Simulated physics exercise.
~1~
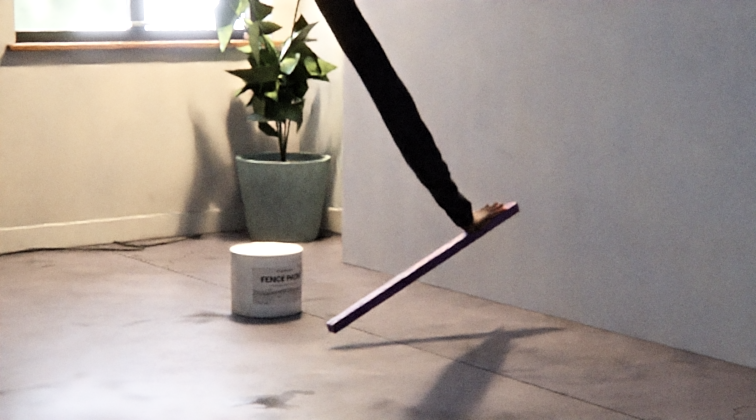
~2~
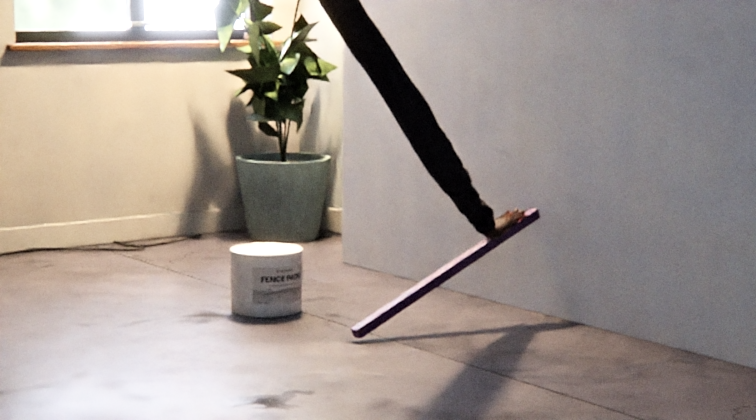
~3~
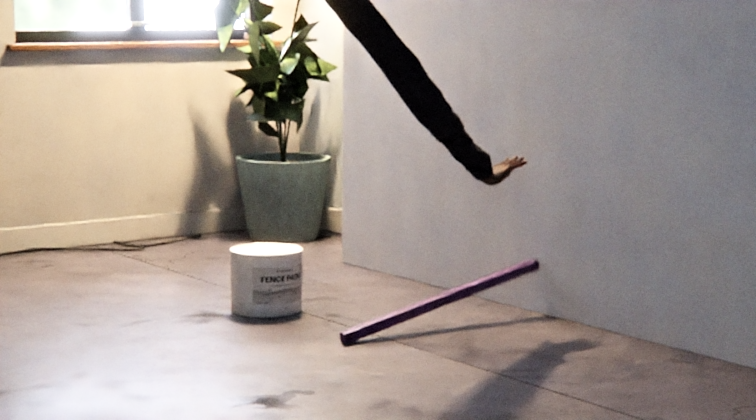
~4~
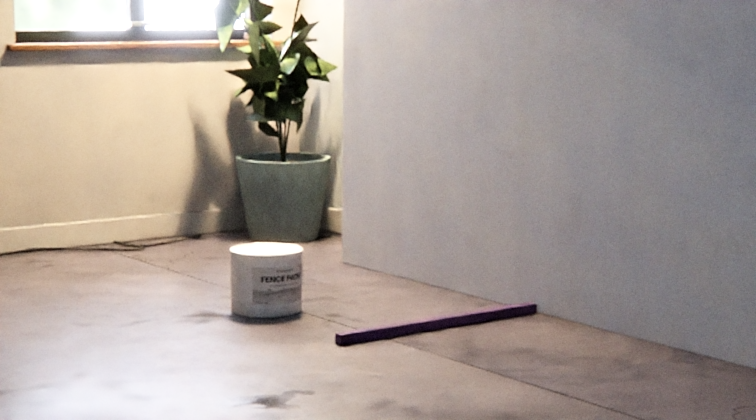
A hand tilts a purple pole near the wall, lets go, and it drops flat.
